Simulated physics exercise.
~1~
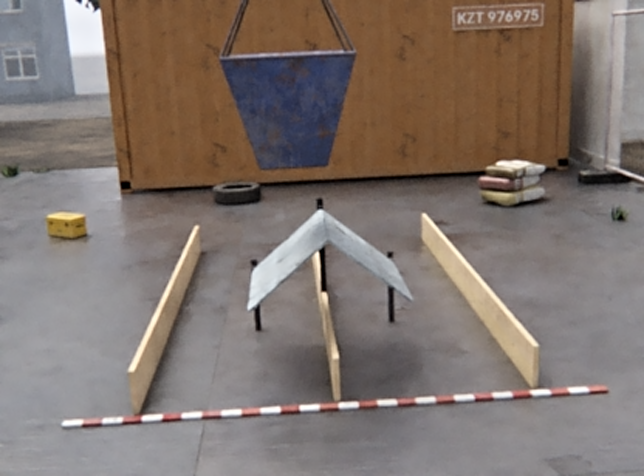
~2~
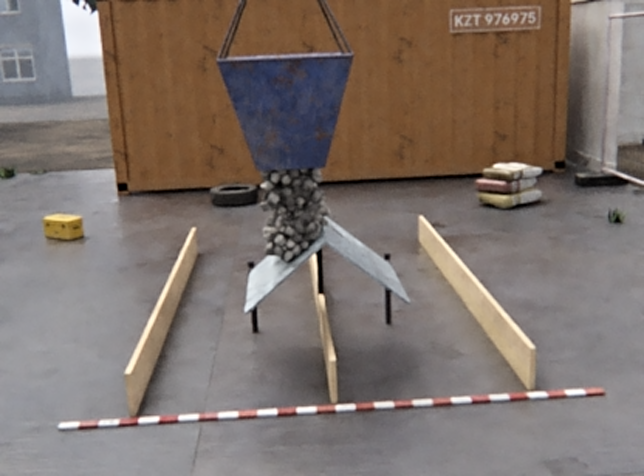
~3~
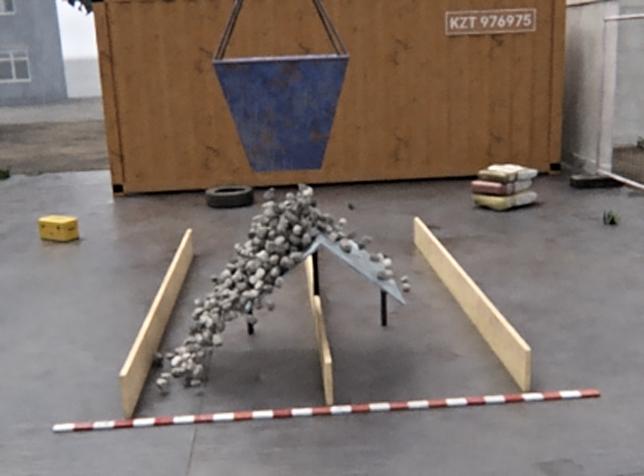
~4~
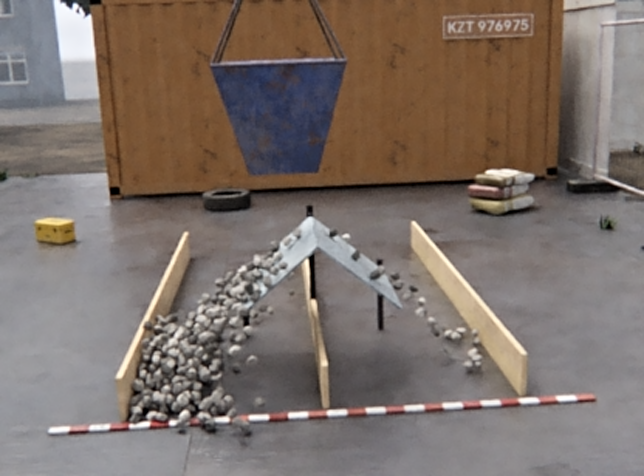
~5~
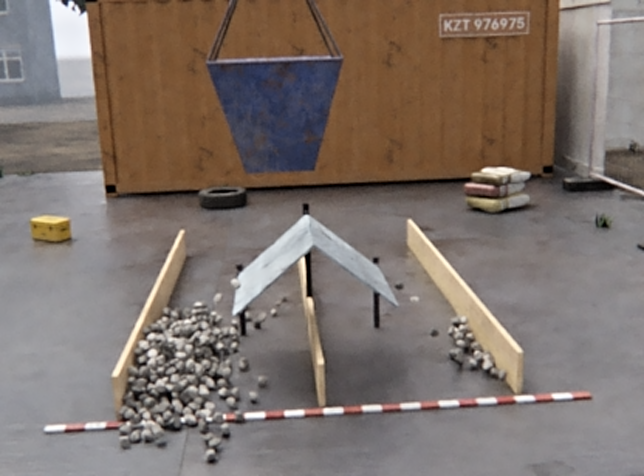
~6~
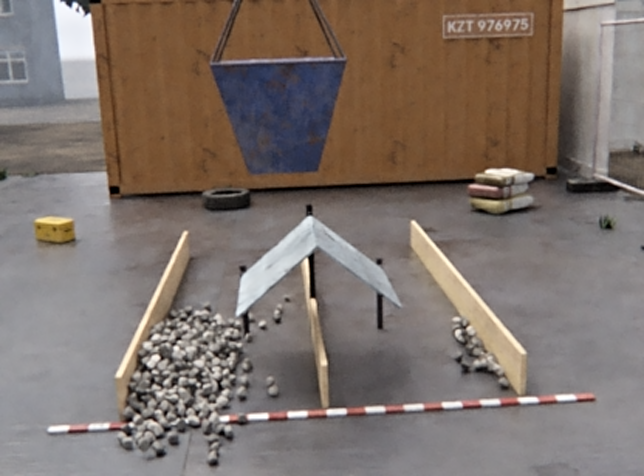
Grey stones drop from the bottom of a blue, tapered skip hanging in front of a brown container, in a paved yard seen from slightly above by a gently swaying camera. Below it, a peaked pale steel roof on dark posts stands among three wooden boards, with a red-and-white staff across the front. The stones strike the roof near its peak and mostly slide down the left slope, while a few tumble down the right. They spread out and settle, leaving a large heap in the left bay, partly over the staff, and a small cluster against the right board.
